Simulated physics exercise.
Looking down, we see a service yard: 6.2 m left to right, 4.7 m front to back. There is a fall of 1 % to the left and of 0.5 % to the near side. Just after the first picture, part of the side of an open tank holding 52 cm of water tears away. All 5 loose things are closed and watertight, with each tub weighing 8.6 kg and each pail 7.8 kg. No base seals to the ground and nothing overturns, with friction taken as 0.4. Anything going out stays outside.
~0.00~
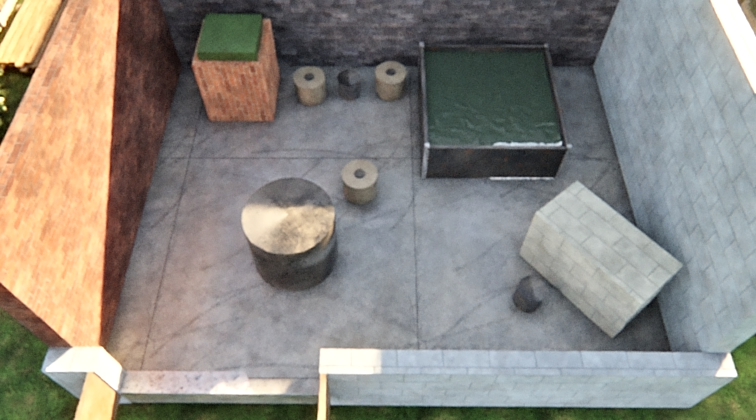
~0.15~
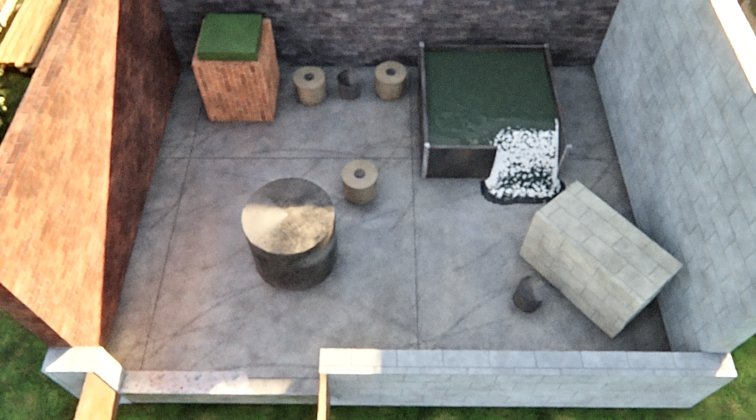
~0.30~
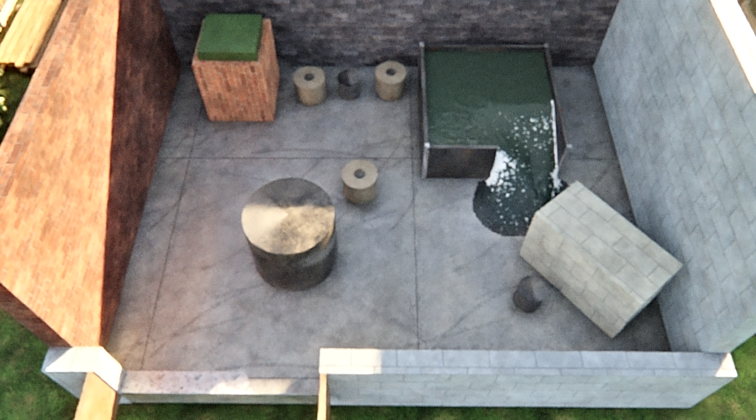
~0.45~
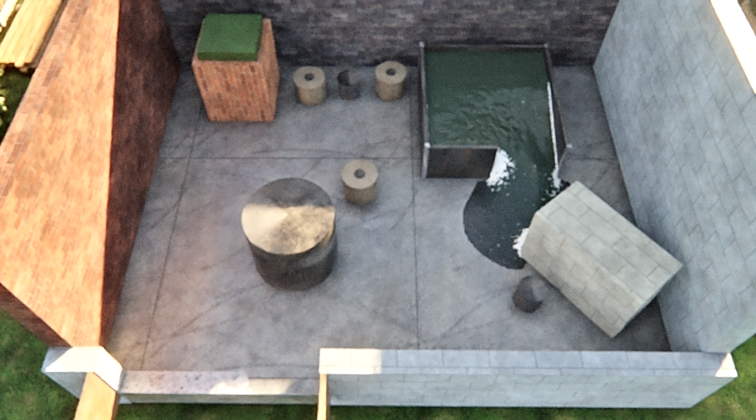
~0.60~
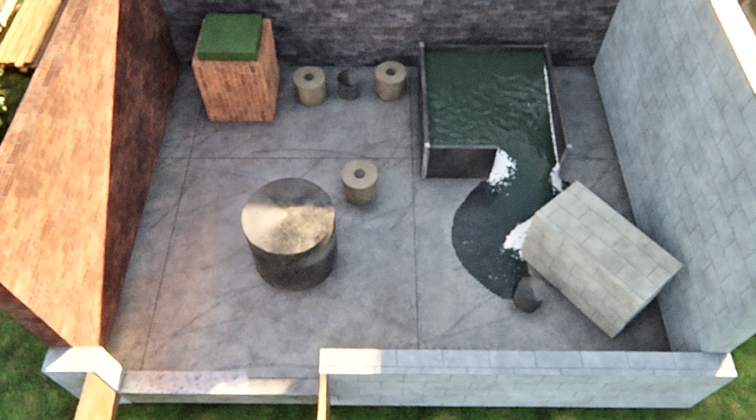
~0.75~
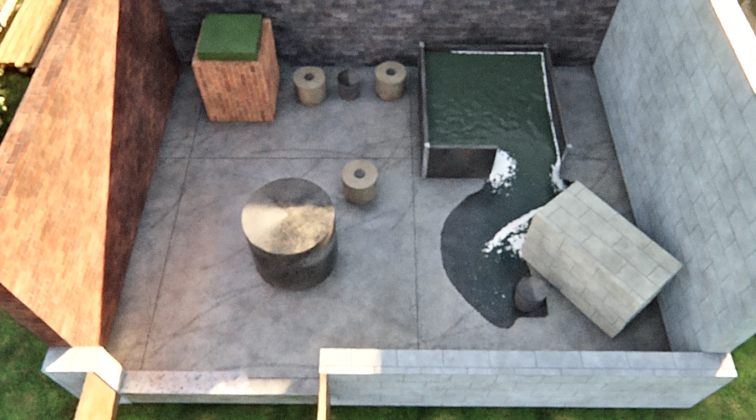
A walled yard held a square tank of dark green water until part of its near side gave way, and the water poured out, foamed against a tilted stone block and spread across the paving.
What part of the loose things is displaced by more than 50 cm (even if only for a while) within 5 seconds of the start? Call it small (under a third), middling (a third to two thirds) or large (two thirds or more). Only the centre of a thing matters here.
Small, under a third.
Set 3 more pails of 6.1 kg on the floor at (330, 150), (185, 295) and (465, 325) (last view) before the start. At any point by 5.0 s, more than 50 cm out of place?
Outcome: Stays within first, stays within next, breaks the threshold last.
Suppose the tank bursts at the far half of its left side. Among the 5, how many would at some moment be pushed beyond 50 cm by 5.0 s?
Then 3.
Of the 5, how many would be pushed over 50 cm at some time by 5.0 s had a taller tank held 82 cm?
In that case the number is 1.
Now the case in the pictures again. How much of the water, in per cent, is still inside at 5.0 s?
Roughly 92 percent.
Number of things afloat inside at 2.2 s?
At that point I count 0.
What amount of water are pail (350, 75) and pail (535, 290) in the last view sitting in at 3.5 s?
First about 0 cm, second about 6 cm.
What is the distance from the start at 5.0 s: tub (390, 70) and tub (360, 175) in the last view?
Object 1: 0 cm. Object 2: 0 cm.
After 1.1 s 0 of 5 are over 50 cm from their spots; 0 afloat.
After 2.2 s 0 of 5 are over 50 cm from their spots; 0 afloat.
After 3.5 s 0 of 5 are over 50 cm from their spots; 0 afloat.
After 5.0 s 0 of 5 are over 50 cm from their spots, and 0 have been at some point; 0 afloat.
